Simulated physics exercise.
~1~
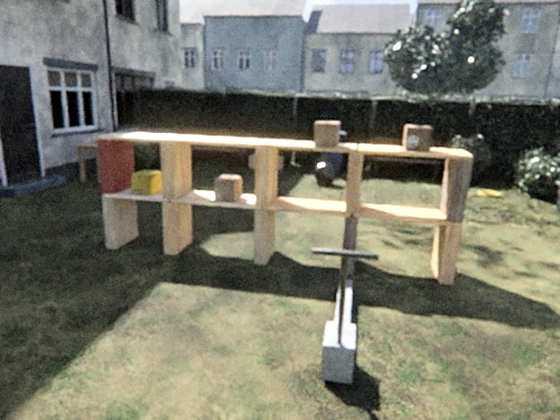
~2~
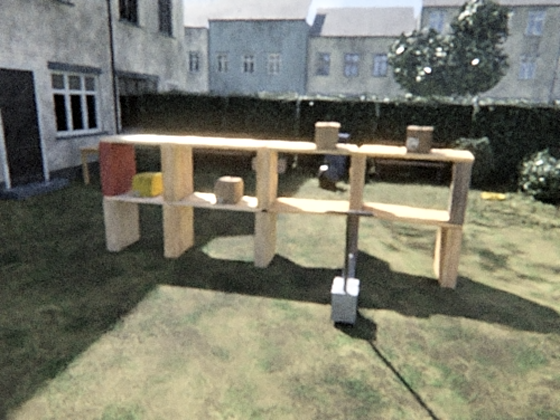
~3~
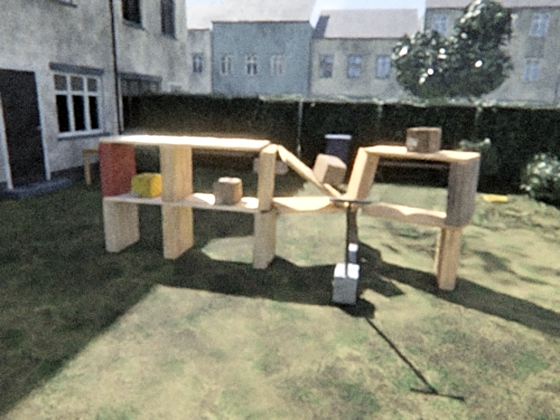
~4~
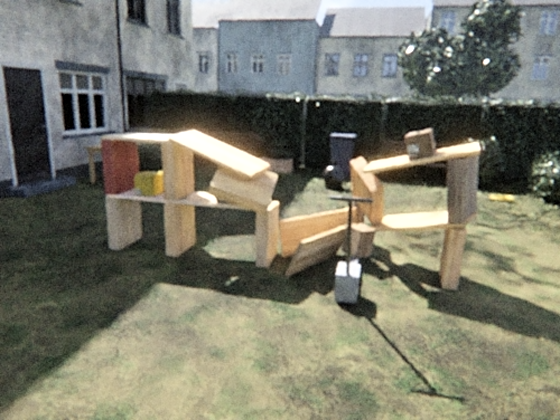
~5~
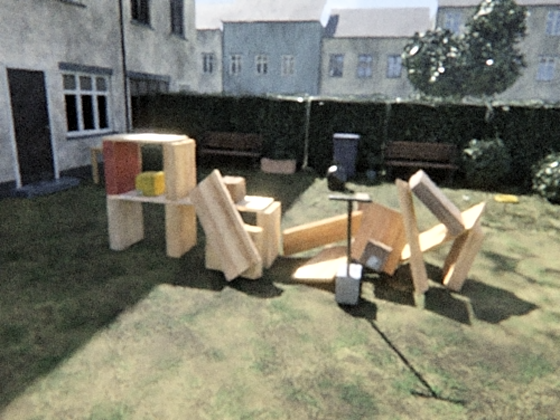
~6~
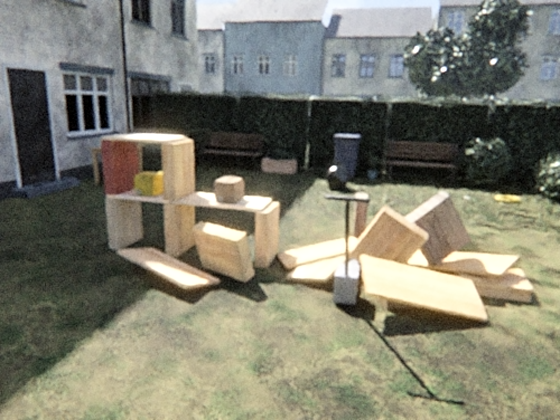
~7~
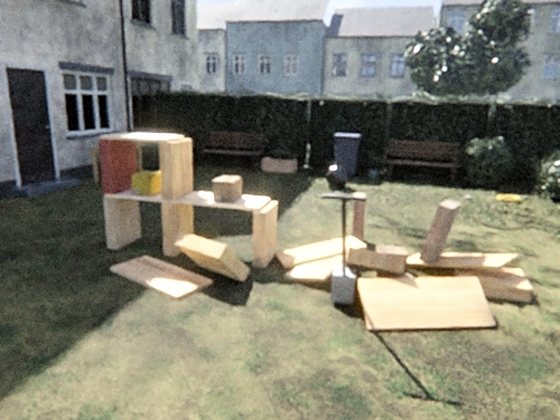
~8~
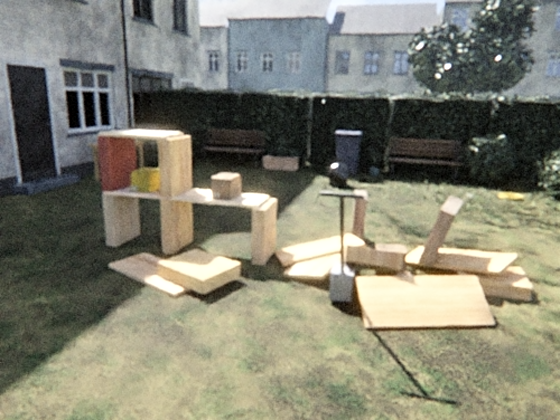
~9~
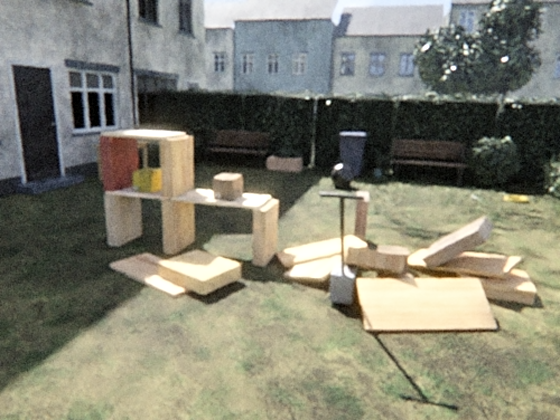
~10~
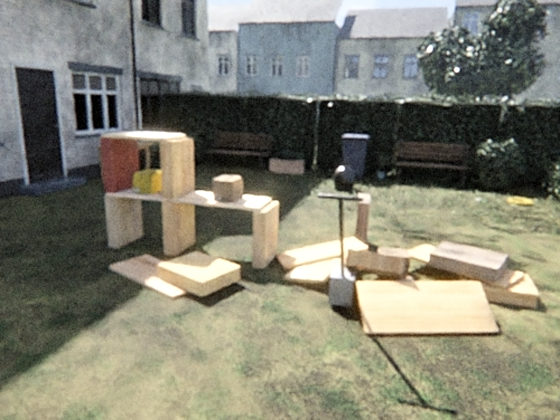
A wooden shelf's right side collapses as a jack pushes in, leaving the left part standing.
